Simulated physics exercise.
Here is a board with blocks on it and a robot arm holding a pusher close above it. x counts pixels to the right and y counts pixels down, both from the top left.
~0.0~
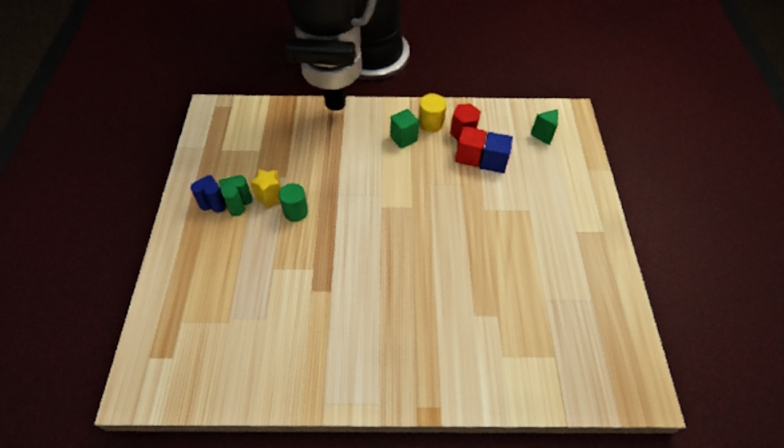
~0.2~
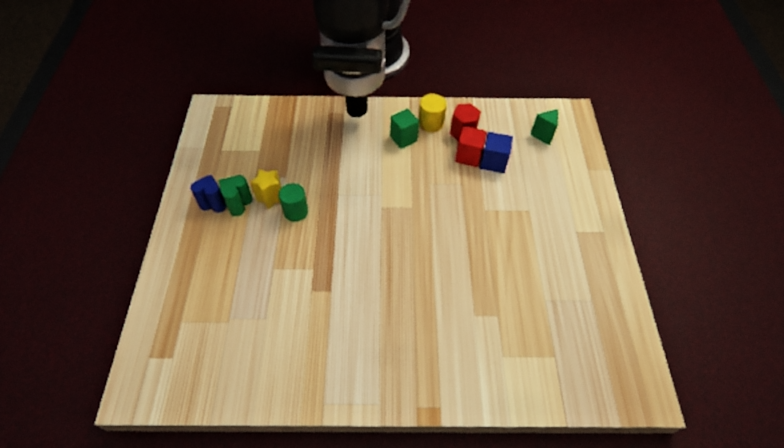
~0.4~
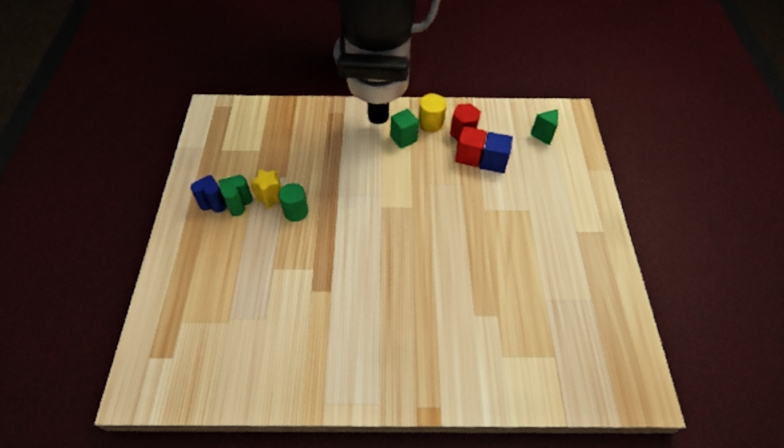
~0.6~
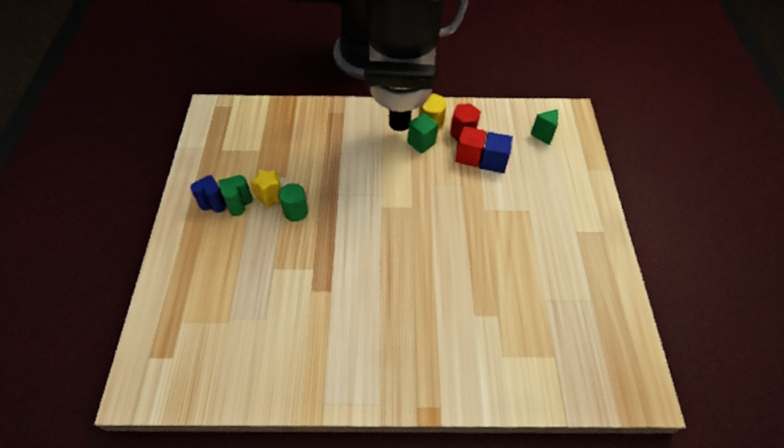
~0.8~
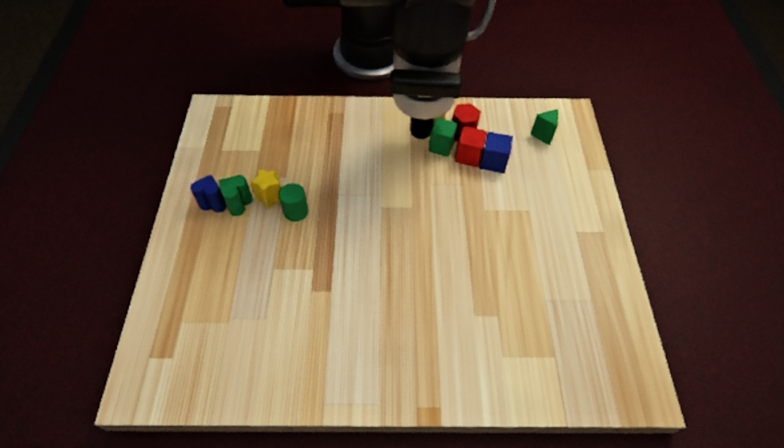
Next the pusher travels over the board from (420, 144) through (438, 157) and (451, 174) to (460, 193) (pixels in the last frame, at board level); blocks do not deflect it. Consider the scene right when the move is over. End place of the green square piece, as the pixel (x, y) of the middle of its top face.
It should be at about (475, 148).
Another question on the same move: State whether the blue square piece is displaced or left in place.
That block slides.
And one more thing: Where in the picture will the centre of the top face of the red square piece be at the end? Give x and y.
Put as a pixel place, it's (500, 148).
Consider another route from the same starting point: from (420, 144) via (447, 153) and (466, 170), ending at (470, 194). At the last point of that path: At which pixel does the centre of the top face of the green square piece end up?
My estimate: (493, 150).
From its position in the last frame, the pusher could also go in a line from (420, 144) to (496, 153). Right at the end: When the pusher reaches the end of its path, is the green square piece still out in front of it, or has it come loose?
When the path ends, it will sit ahead of the pusher.
The first path, step by step. One third of the way, pusher at (439, 145); green square piece at (463, 137), turned 20° anticlockwise; red square piece at (487, 142), turned 15° anticlockwise; blue square piece at (513, 144), turned 15° anticlockwise.
Two thirds of the way, pusher at (453, 162); green square piece at (475, 148), turned 35° anticlockwise; red square piece at (500, 148), turned 30° anticlockwise; blue square piece at (524, 143), turned 30° anticlockwise.
At the end, pusher at (463, 182); yellow disc in place; green square piece at (475, 148), turned 40° anticlockwise; red square piece at (500, 148), turned 35° anticlockwise; blue square piece at (524, 143), turned 30° anticlockwise.
